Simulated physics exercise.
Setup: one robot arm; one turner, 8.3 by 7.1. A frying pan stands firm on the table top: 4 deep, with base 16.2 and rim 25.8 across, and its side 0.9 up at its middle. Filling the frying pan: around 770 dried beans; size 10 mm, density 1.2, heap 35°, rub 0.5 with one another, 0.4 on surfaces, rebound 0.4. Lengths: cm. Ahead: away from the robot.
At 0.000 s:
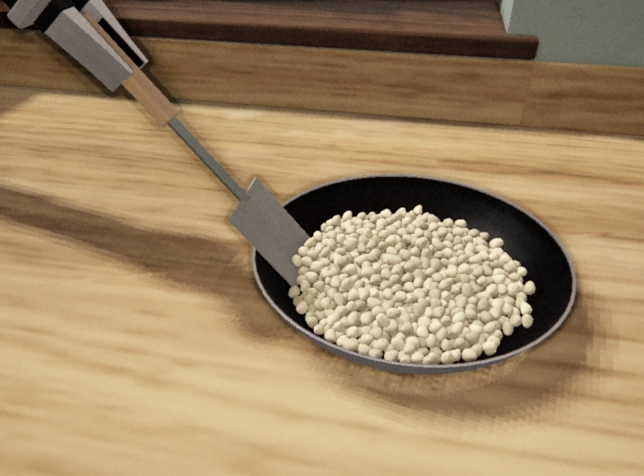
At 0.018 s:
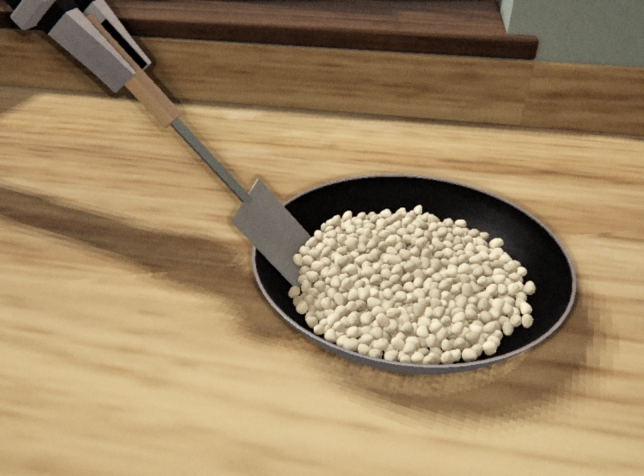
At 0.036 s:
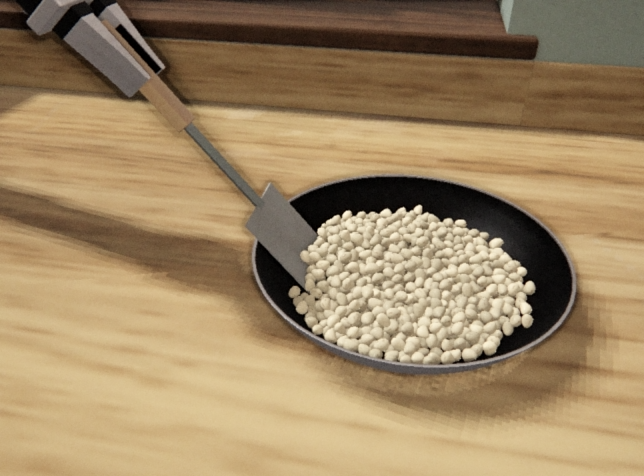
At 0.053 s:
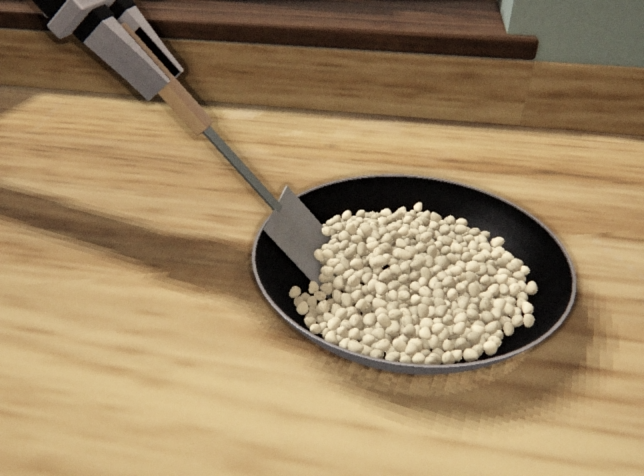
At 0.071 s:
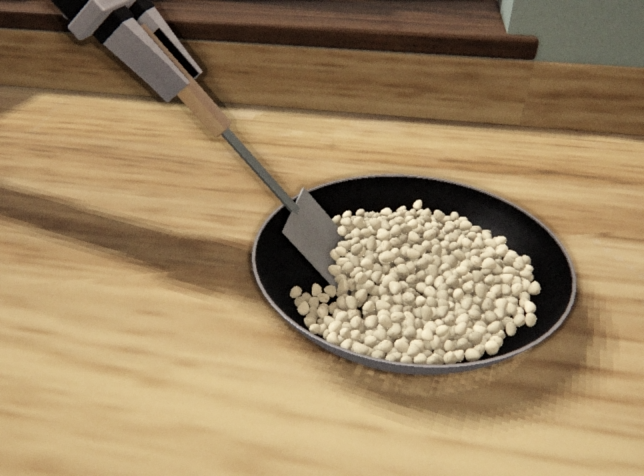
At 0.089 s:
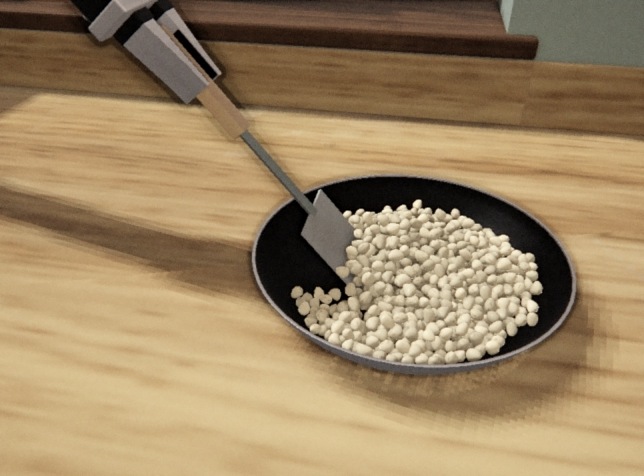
To begin with, a robot arm holds a turner at the left edge of a dark frying pan filled with pale dried beans on a wooden table top. After barely moving, the arm slides the turner a short way right, pushing nearby beans along while a few stay behind at the left.
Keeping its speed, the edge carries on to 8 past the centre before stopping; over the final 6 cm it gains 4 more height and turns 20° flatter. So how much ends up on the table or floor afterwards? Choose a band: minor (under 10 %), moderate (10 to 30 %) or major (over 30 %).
Moderate.
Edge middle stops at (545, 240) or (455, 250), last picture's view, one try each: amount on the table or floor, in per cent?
Estimates, in order: 20 % and 5 %.
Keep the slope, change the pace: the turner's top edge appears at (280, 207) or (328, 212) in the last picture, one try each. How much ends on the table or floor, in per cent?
I'd estimate some 5 and 20 in a hundred.
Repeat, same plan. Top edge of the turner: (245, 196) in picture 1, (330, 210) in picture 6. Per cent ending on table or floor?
Around 20 per cent finishes there.
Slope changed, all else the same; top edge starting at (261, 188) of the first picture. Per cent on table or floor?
Roughly 15%.
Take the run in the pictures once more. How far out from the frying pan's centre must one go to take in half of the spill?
Looks like roughly 22 centimetres to me.
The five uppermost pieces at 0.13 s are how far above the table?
They are around 6 cm up.
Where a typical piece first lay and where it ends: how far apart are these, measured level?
Some 3 cm.
After 0.13 s, sloping 50°, highest piece 6 above the table; 767 in the frying pan.
After 0.18 s, sloping 42°, highest piece 6 above the table; 767 in the frying pan.
After 0.40 s, sloping 30°, highest piece 5 above the table; 664 in the frying pan, 97 on the table or floor, 6 on the blade or in flight.
After 1.45 s, sloping 30°, highest piece 5 above the table; 662 in the frying pan, 105 on the table or floor.
In the end, 662 in the frying pan, 105 on the table or floor. That is 14 % on the table or floor.
